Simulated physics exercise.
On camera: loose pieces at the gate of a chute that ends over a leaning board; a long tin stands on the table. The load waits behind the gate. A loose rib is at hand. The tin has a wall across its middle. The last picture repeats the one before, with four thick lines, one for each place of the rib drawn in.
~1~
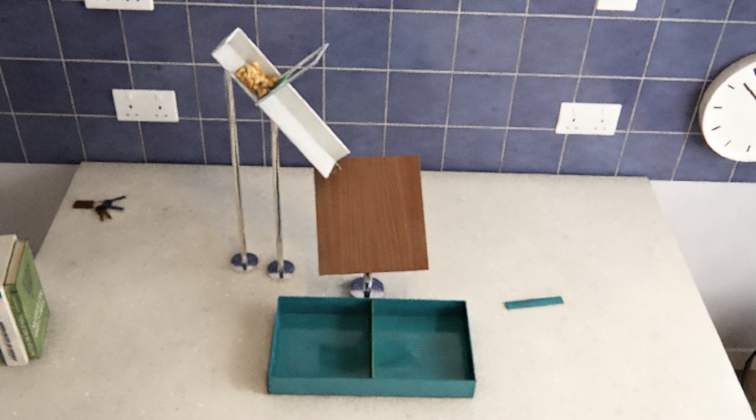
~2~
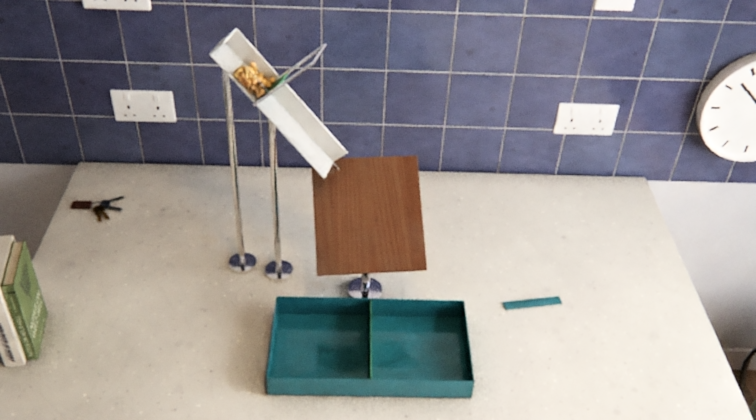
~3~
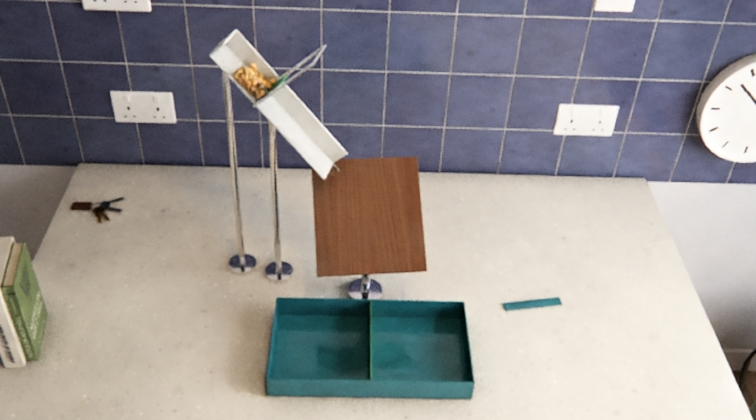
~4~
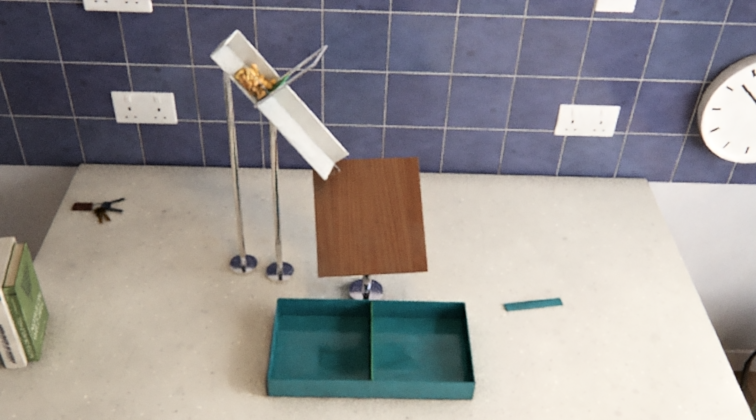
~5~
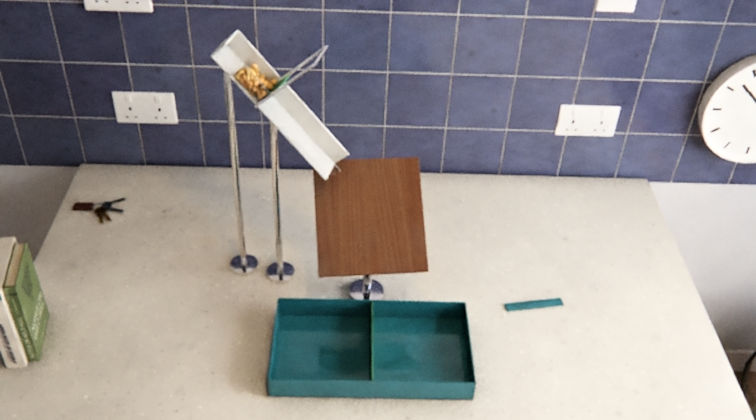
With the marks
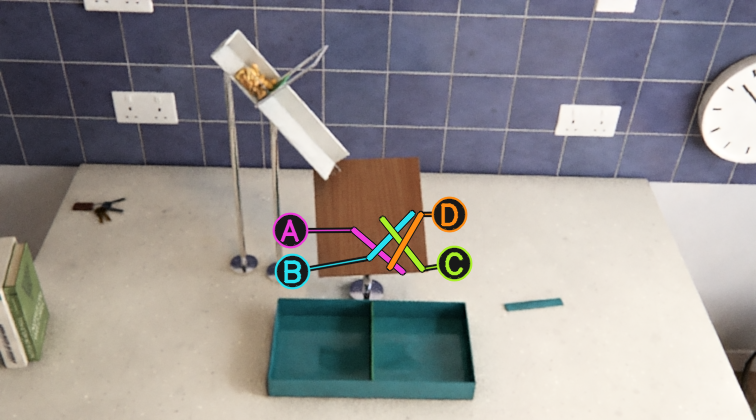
Nothing moves apart from a very slight shift of the camera, which looks down from in front on a pale worktop against a blue tiled wall with white sockets. A sloping white chute on two metal stands holds tan chickpeas behind a closed gate, its lower end over a tilted brown board. In front sits a teal tin with a middle wall, between green-spined books at left and a small teal strip at right, with keys behind and a clock above.
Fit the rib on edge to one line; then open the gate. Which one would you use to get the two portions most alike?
The answer is line D.
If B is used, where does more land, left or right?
Left.
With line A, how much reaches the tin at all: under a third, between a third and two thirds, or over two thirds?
Line A gives over two thirds.
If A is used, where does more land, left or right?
The right half.
On the marked copy, line A from (353, 230) to (402, 271); line B from (412, 213) to (369, 258); line C from (382, 219) to (422, 269); line D from (420, 214) to (389, 267).
For line A, of what is caught, none in the left half, all in the right.
For line B, of what is caught, nearly all in the left half, a small part in the right.
For line C, of what is caught, a small part in the left half, nearly all in the right.
For line D, of what is caught, about half in the left half, about half in the right.
